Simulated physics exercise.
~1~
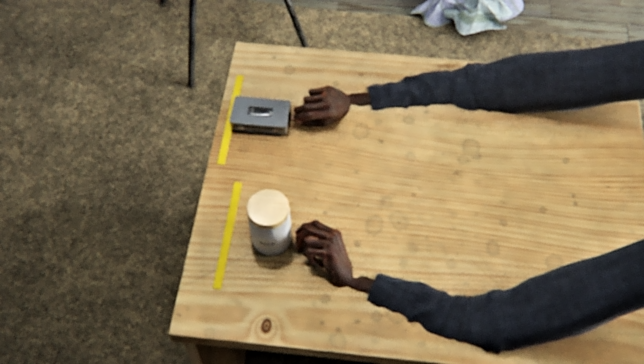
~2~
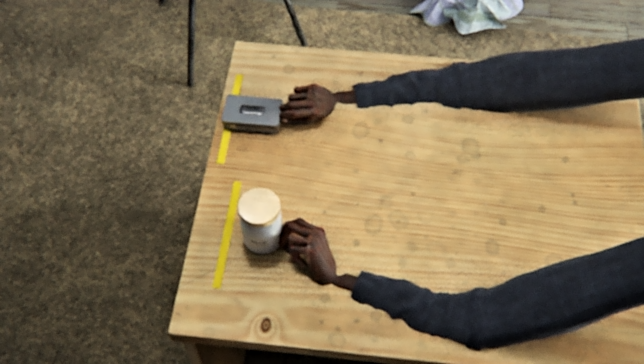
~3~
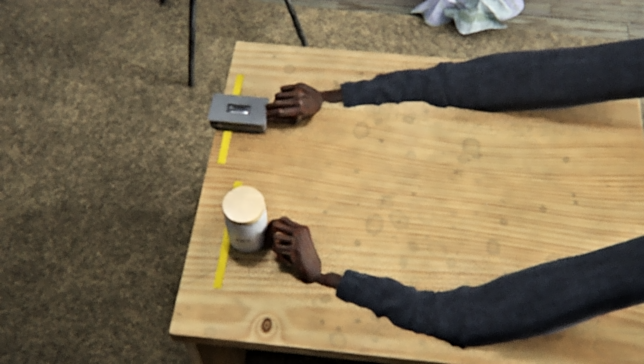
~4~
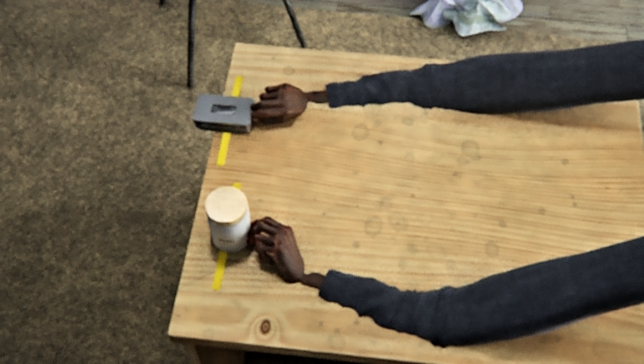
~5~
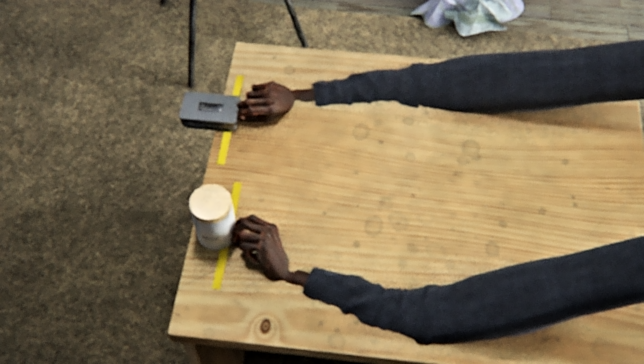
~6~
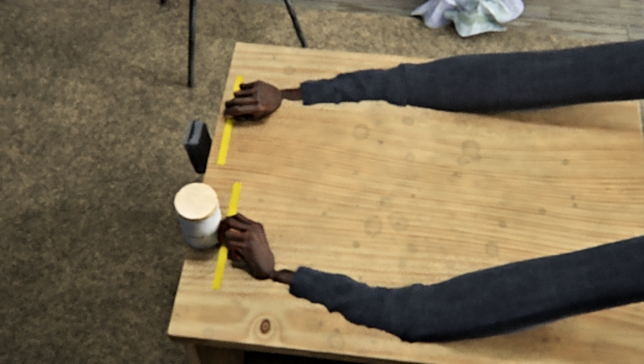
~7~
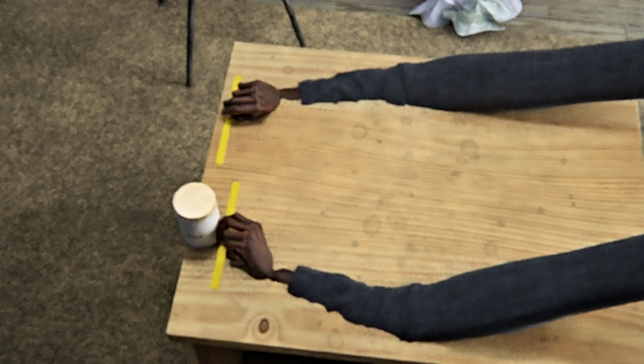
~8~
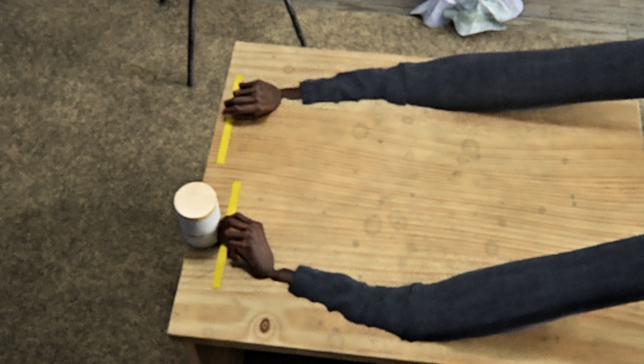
At first, a grey case and an upright white jar with a pale lid sit on a wooden table, each near a strip of yellow tape, with a hand behind each one. The two hands push them steadily left, and both slide over the tape toward the table's left edge. The case pokes farther and farther out past the edge, then tips over and drops out of sight. The jar stops at the very edge, still upright. By the end, both hands rest still by the tape, and only the jar remains on the table.
